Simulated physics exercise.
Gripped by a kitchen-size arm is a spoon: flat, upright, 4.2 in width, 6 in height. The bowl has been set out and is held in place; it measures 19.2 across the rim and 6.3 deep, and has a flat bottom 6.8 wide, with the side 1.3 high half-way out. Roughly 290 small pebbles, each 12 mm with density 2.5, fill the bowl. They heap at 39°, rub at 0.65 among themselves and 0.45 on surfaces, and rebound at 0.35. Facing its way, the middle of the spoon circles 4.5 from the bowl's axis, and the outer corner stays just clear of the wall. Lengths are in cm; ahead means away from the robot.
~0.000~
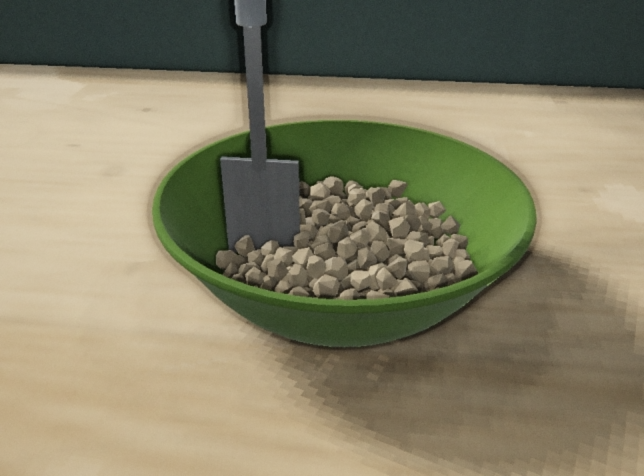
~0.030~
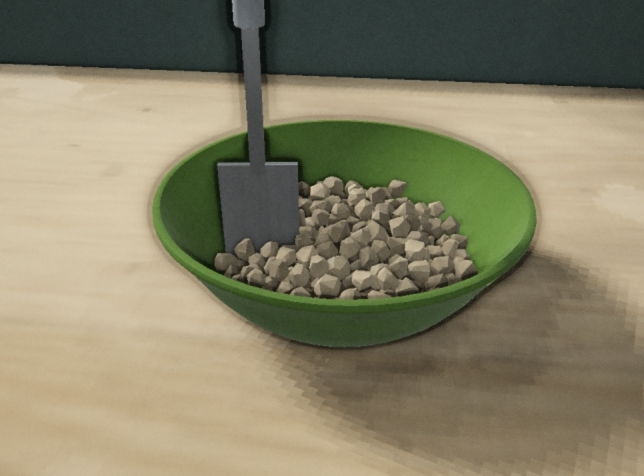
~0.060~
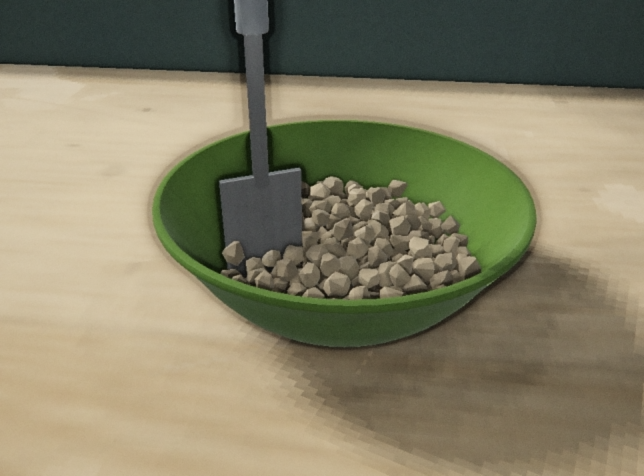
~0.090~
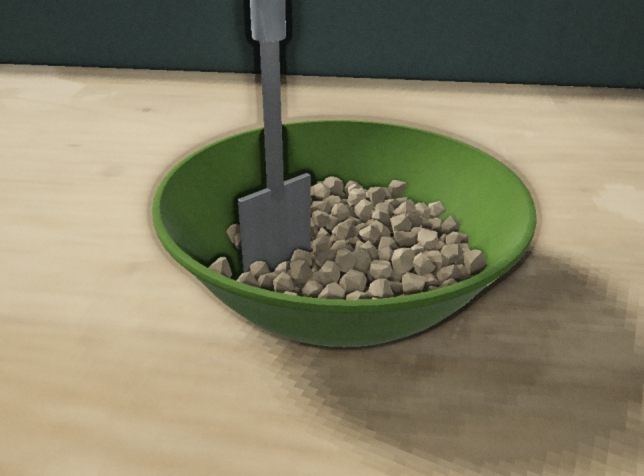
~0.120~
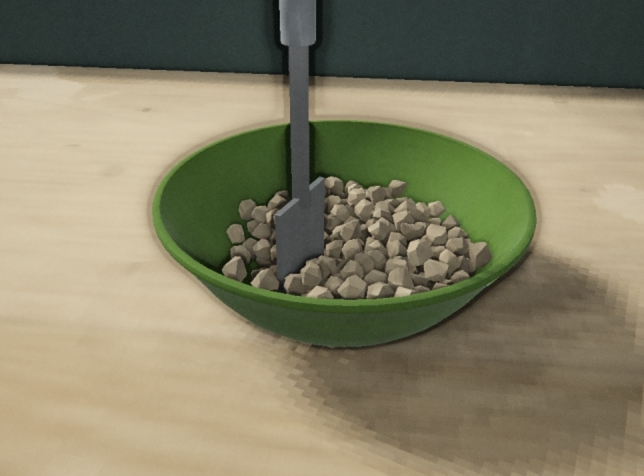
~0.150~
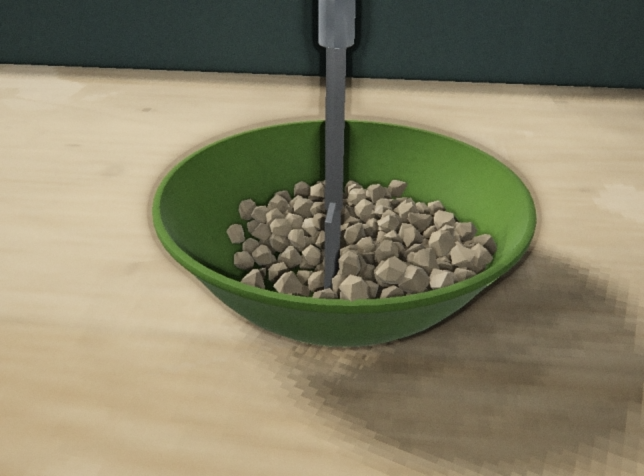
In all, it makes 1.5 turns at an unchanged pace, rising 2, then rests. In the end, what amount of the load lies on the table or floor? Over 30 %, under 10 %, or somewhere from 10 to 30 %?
Somewhere from 10 to 30 %.
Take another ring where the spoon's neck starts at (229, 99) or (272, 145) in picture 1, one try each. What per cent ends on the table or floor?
First try about 0 per cent, second try about 15 per cent.
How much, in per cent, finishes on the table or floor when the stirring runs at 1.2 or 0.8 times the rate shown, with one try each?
First try close to 25, second close to 10, in per cent.
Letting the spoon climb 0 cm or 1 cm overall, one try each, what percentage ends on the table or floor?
That gives about 25 per cent and 20 per cent, in order.
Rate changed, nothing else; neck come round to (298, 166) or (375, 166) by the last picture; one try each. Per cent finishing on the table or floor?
Roughly 10 per cent on the first try and 25 per cent on the second.
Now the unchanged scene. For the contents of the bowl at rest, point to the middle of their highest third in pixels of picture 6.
The centre sits around (379, 229) in the last picture.
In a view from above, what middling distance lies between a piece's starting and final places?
I'd estimate close to 7 cm.
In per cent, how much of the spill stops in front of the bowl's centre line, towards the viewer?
Close to 30 in a hundred.
By 0.41 s, 264° round, highest piece 8 above the table; 261 in the bowl, 21 on the table or floor, 7 in flight or on the tool.
By 0.66 s, 79° round, highest piece 8 above the table; 247 in the bowl, 38 on the table or floor, 4 in flight or on the tool.
By 0.99 s, 180° round, highest piece 7 above the table; 247 in the bowl, 42 on the table or floor.
By 1.69 s, 180° round, highest piece 7 above the table; 247 in the bowl, 42 on the table or floor.
Final count, 247 in the bowl, 42 on the table or floor. That is 15 % on the table or floor.
